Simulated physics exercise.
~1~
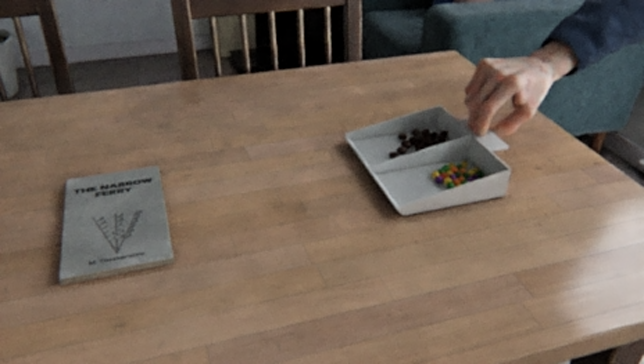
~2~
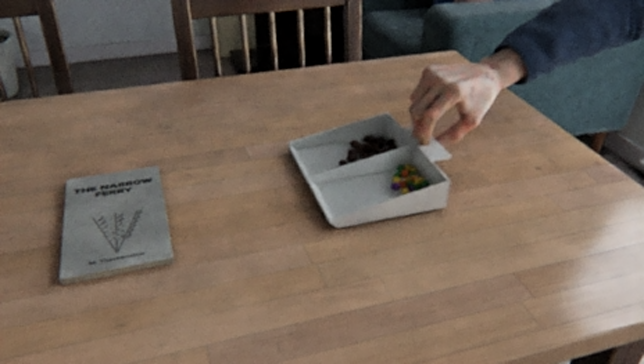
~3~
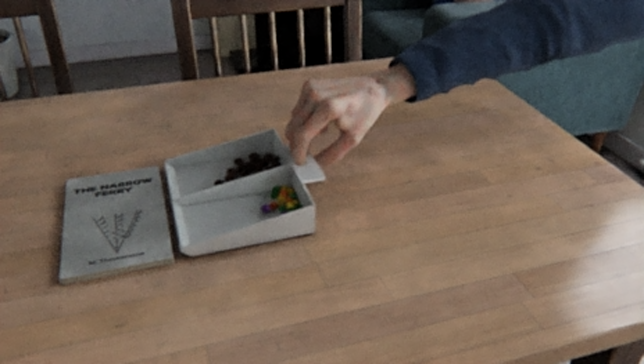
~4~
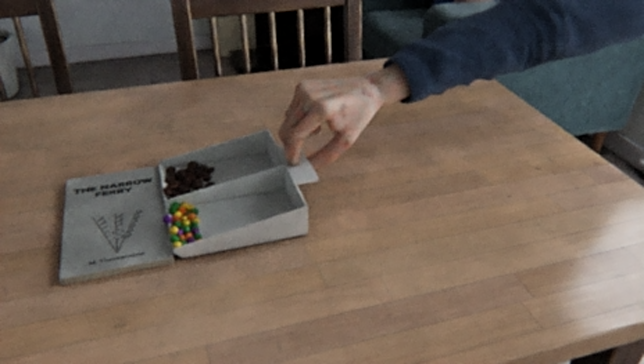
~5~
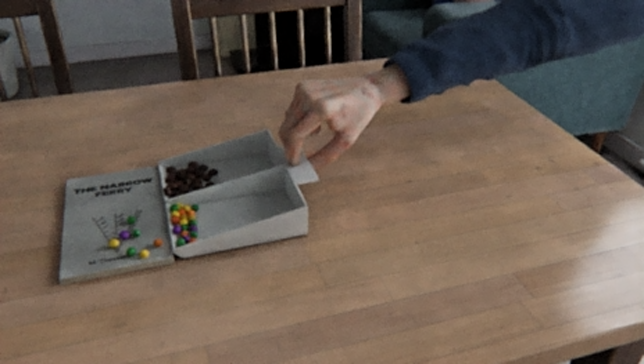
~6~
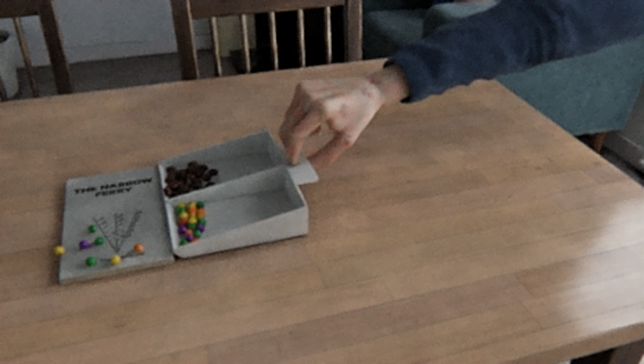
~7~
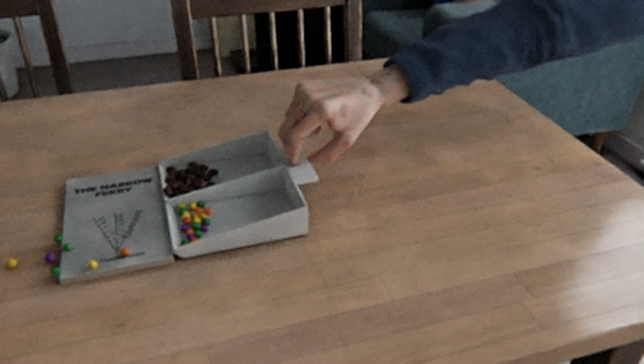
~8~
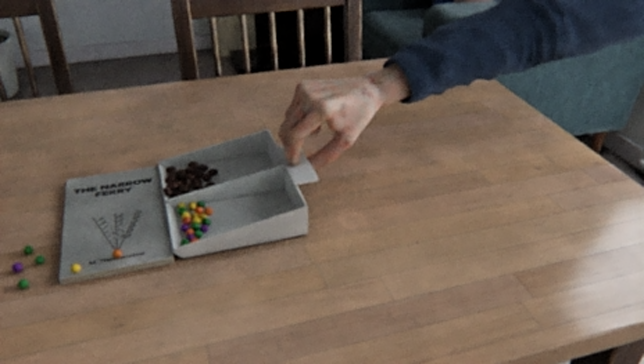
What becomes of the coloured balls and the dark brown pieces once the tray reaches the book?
Some of the coloured balls go over the tray's low rim and onto the book, with a few rolling on to the table beyond, while the rest stay in the tray. The dark brown pieces slide towards the rim but all remain inside.
